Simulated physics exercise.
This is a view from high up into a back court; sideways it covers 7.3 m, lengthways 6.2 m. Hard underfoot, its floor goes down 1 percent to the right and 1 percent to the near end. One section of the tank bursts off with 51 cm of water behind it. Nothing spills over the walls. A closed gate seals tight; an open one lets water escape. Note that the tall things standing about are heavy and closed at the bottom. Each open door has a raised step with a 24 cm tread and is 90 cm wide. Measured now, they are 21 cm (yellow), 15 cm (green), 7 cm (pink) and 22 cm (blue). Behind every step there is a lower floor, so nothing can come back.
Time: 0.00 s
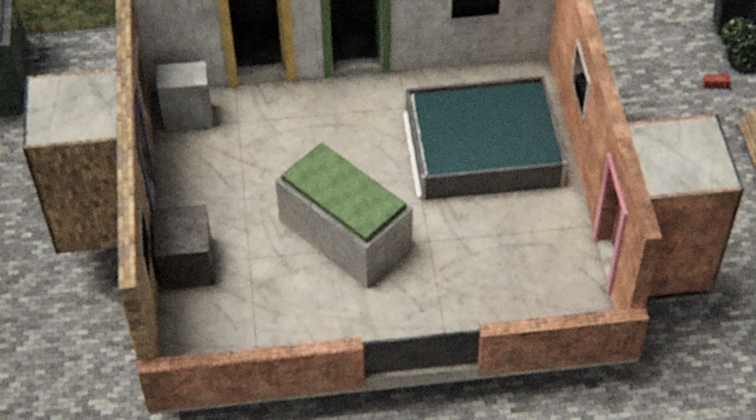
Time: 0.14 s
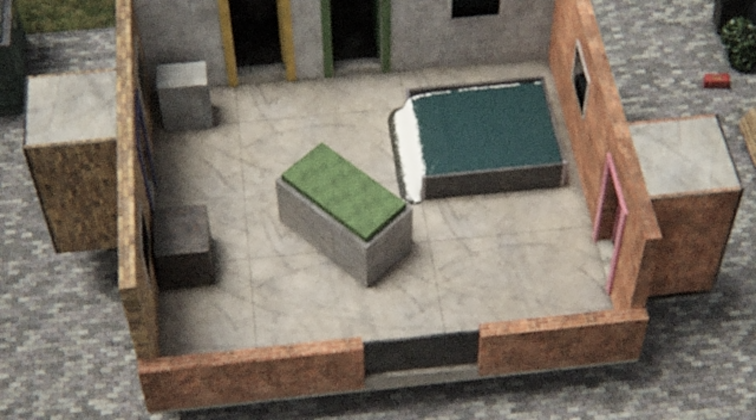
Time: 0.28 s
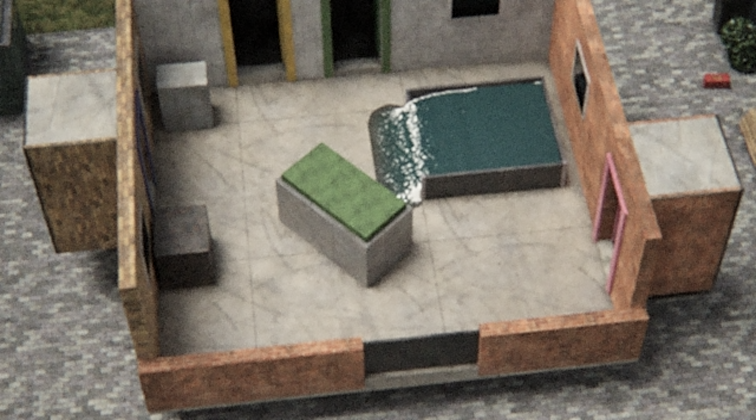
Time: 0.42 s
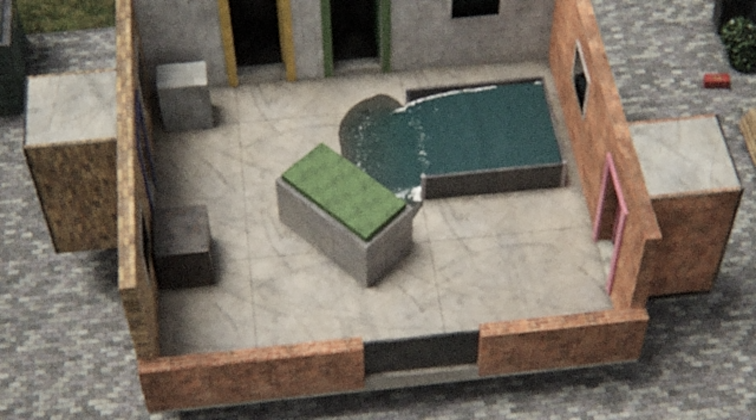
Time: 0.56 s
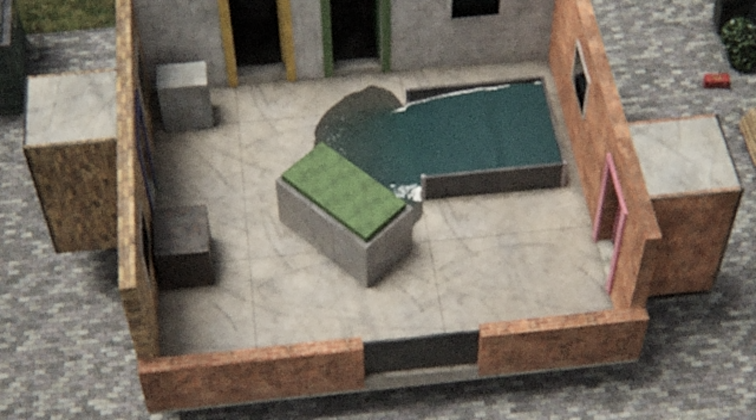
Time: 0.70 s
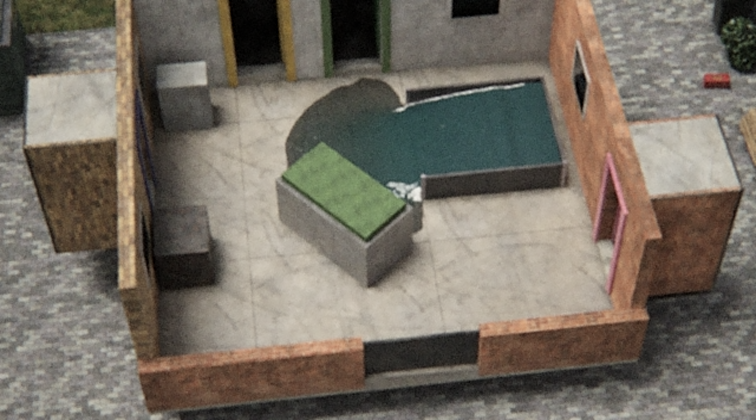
Dark water bursting from the left end of a rectangular tank, spreading left across a pale courtyard floor behind a green-topped block.
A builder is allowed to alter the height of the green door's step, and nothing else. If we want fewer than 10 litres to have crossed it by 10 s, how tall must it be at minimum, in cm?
It needs to be roughly 7 cm tall.
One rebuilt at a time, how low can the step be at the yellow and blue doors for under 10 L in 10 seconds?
You'd want some 17 cm at yellow and some 14.5 cm at blue.
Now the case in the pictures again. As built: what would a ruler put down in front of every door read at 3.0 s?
Depths in cm: Yellow 18, green 5, pink 0, blue 15.
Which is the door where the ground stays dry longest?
Door: Pink.
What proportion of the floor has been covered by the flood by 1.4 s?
Approximately 25 % of it.
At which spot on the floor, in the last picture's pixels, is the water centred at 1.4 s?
Centre of mass: About (437, 153) px.
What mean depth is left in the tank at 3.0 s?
It averages near 16 cm.
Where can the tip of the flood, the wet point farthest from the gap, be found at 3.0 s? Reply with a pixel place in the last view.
I'd put the front's tip around (159, 309).
After 1.4 s water covers 25 % of the floor, deepest (30 cm) near (358, 202); 3 cm at the green door, 0 litres in over its 15 cm step.
After 3.0 s water covers 45 % of the floor, deepest (34 cm) near (153, 109); 5 cm at the green door, 0 litres in over its 15 cm step.
After 10.0 s water covers 95 % of the floor, deepest (13 cm) near (606, 341); 6 cm at the green door, 0 litres in over its 15 cm step.
At the green door as built, the water arrived by 1.1 s and peaked near 10 cm at 6.0 s.
Run again over the same 10 s with other heights there, 16 litres in over 6 cm, 4 litres over 8 cm. The limit of 10 litres is kept from about 7 cm up.
